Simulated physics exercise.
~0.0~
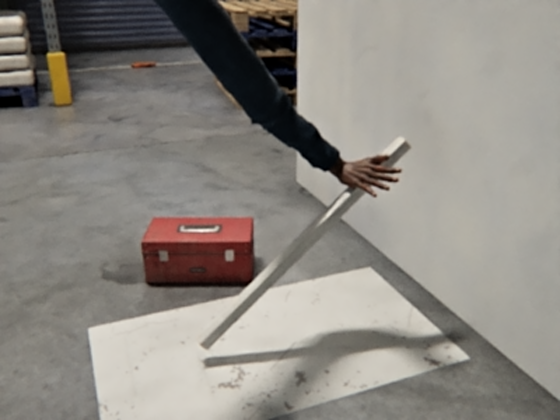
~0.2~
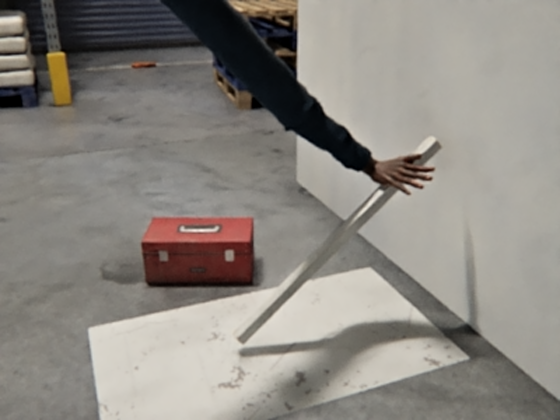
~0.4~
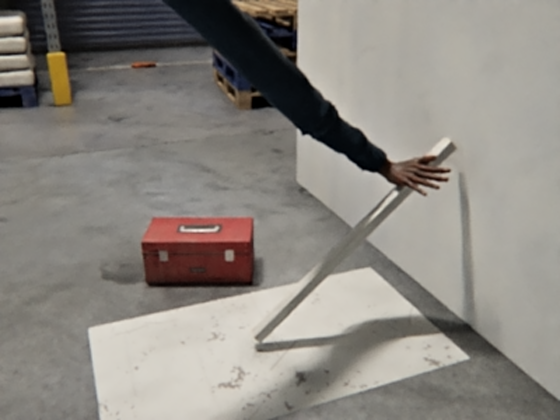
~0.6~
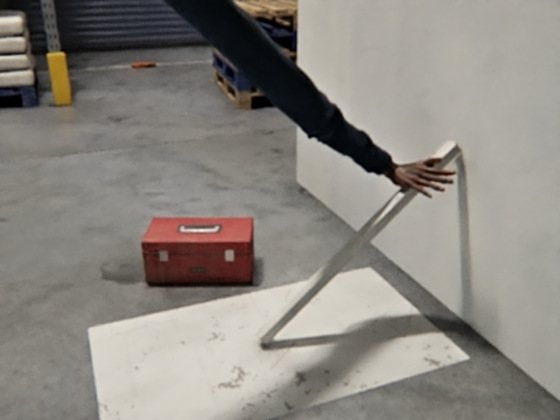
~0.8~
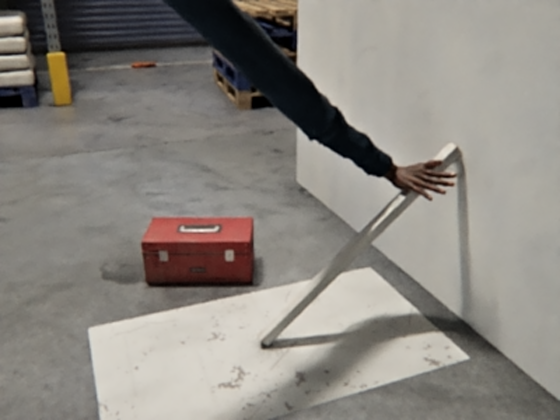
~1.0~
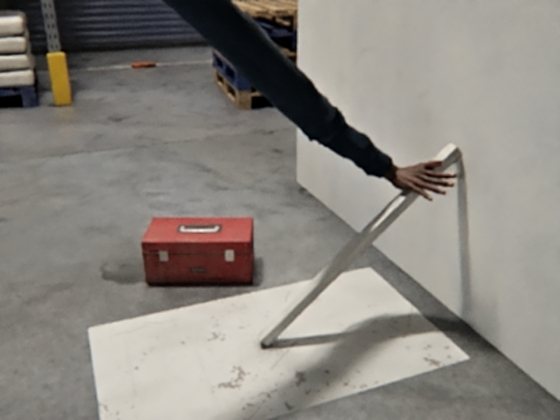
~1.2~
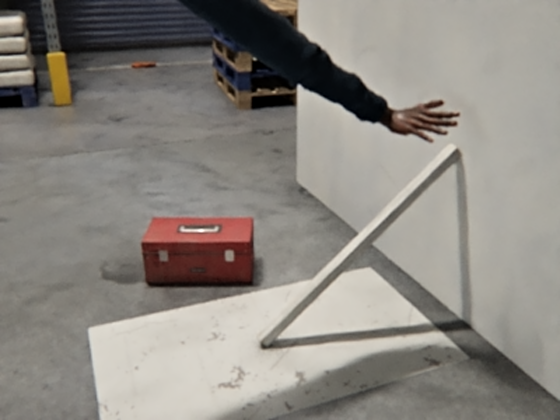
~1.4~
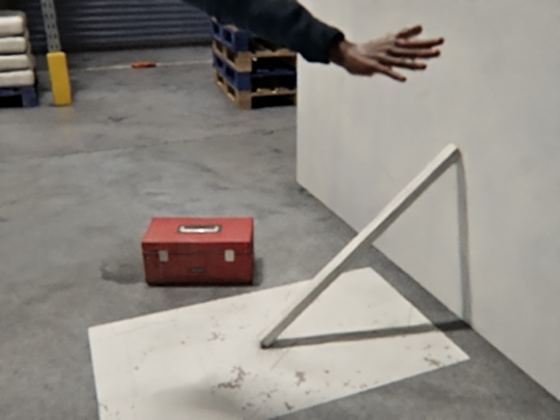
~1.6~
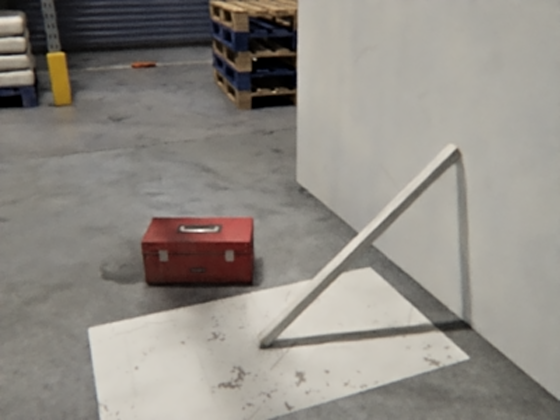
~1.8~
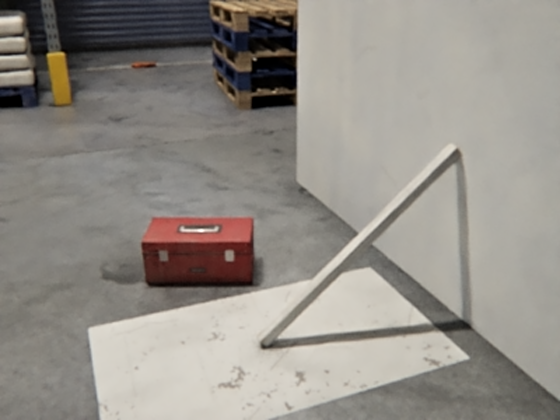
In the video, a hand moves a white pole to the right over a pale board on a concrete floor, beside a red toolbox, until its top rests against a wall. The hand lets go and withdraws, and the pole stays leaning in place.
